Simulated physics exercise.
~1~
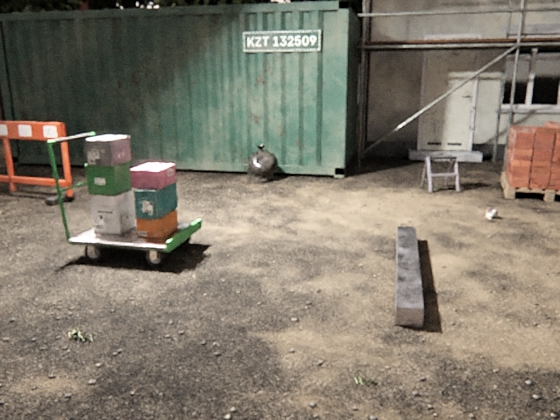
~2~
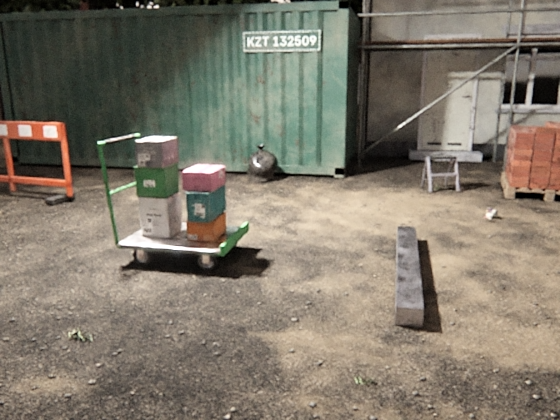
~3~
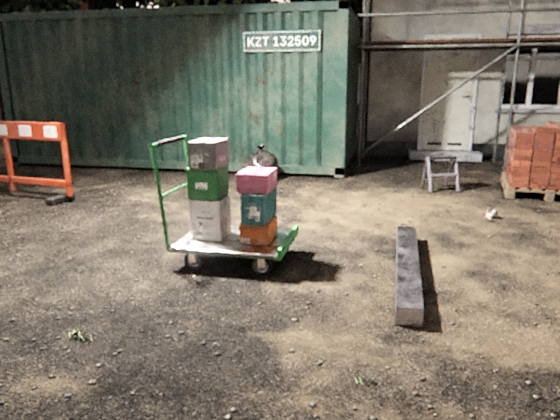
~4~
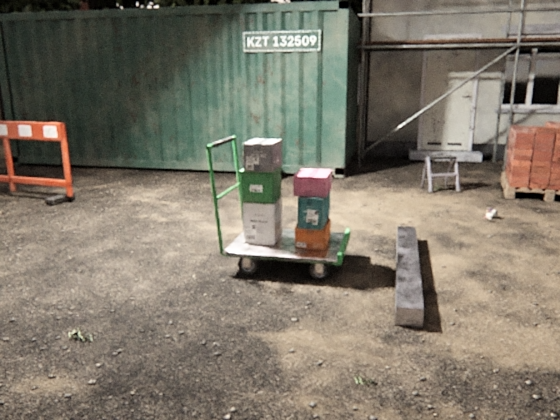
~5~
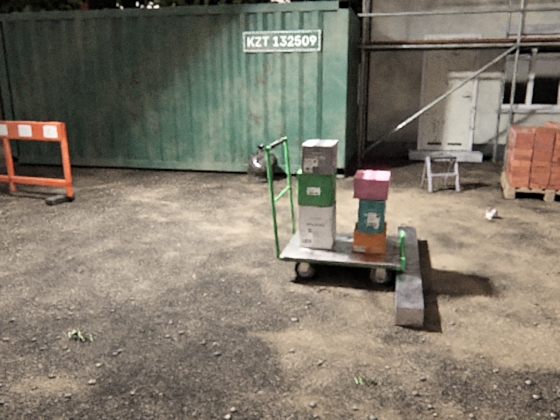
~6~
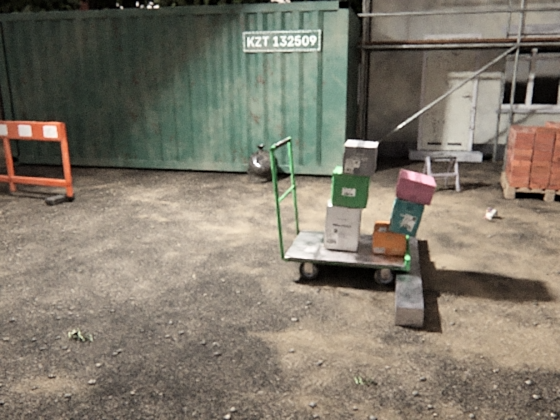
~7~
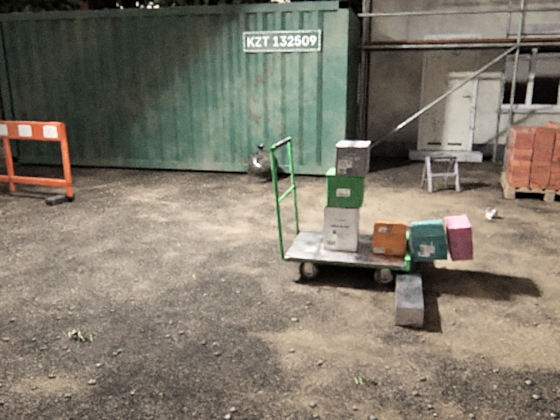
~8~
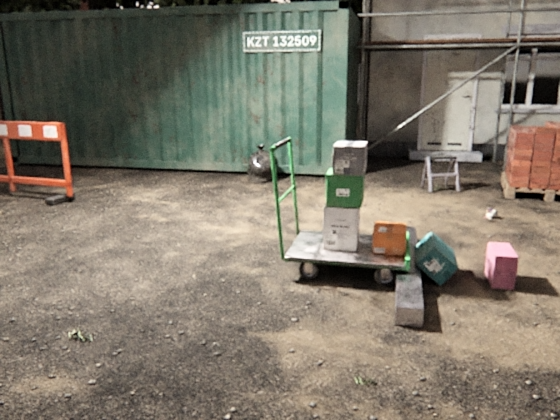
Loaded trolley rolling right across a yard, stopping against a kerb, its pink and teal boxes toppling off the front onto the ground.
